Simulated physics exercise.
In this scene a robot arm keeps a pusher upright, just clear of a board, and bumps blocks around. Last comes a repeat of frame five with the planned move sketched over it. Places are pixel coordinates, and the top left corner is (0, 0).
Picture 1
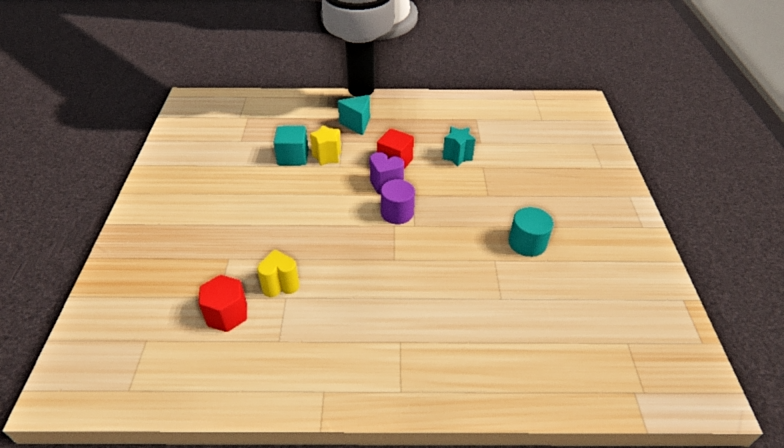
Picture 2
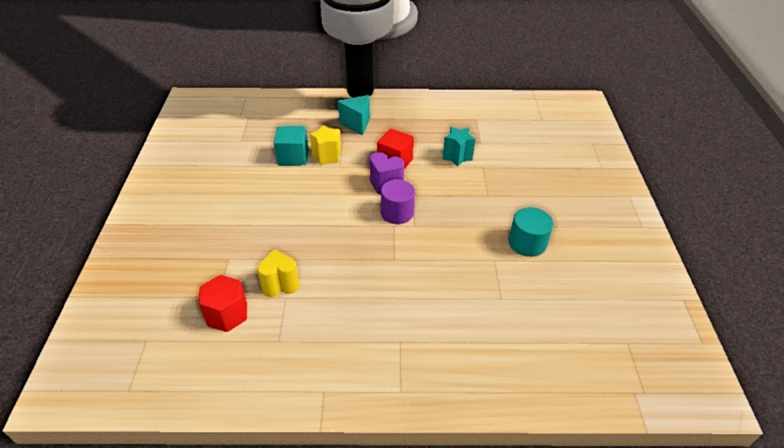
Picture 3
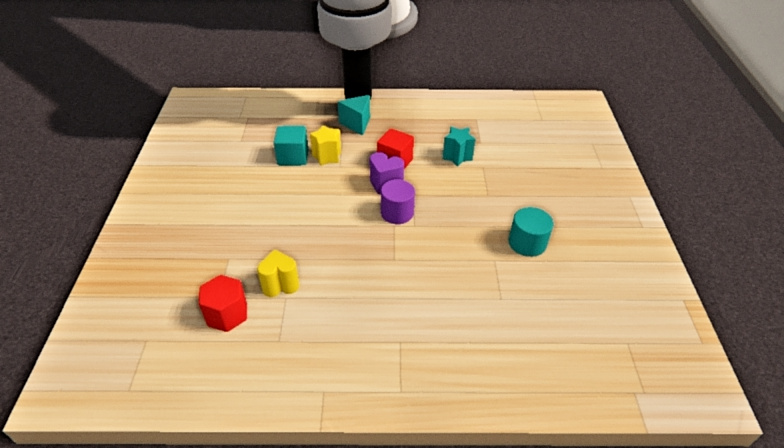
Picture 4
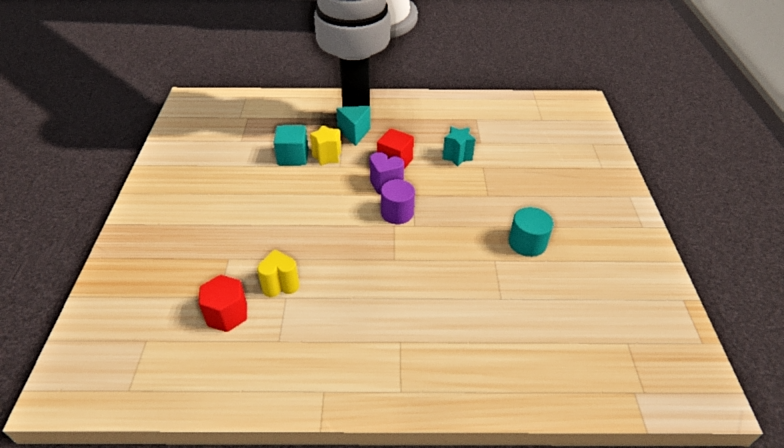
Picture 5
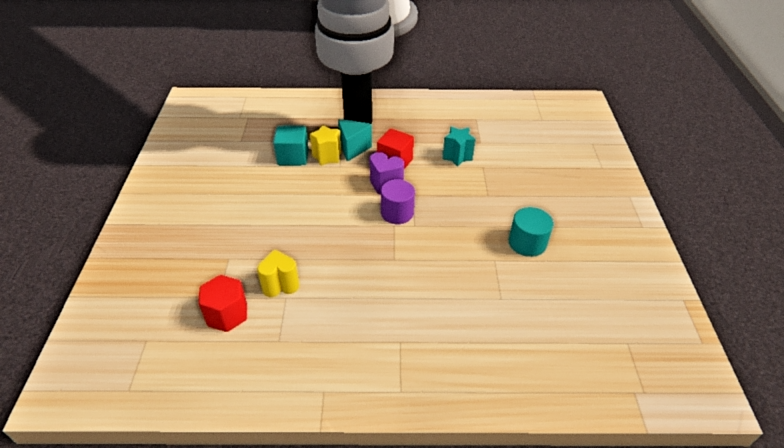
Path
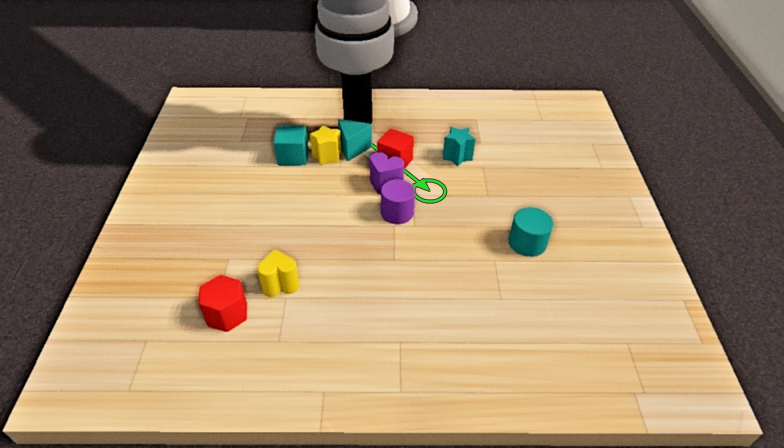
A robot arm at the top of a wooden board moved slightly toward the viewer and pushed the teal triangular block a short way, between the yellow star and red block, while the others stayed still.
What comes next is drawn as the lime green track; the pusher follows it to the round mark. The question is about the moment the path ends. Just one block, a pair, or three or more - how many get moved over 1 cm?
My prediction: Two blocks.
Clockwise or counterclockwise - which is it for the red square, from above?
From above, it turns clockwise.
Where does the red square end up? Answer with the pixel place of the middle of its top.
My best guess is (453, 184).
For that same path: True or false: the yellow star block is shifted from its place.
The claim does not hold.
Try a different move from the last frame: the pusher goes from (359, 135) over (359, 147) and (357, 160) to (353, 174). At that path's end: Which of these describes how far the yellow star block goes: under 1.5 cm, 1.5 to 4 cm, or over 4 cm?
Overall it shifts less than 1.5 cm.
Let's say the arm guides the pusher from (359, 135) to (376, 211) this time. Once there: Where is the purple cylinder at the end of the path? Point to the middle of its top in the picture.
I'd expect the centre of its top face to be at (418, 205).
Path on the board, from (359, 135) to (429, 191).
On the path given first. One third of the way, pusher (381, 141); turquoise triangular piece (356, 136), turned 35° clockwise; red square (401, 143).
Two thirds of the way, pusher (405, 159); turquoise triangular piece (356, 136), turned 35° clockwise; red square (426, 163), turned 20° clockwise.
At the end, pusher (430, 179); yellow star block in place; turquoise triangular piece (356, 136), turned 35° clockwise; purple heart block in place; red square (453, 184), turned 20° clockwise.
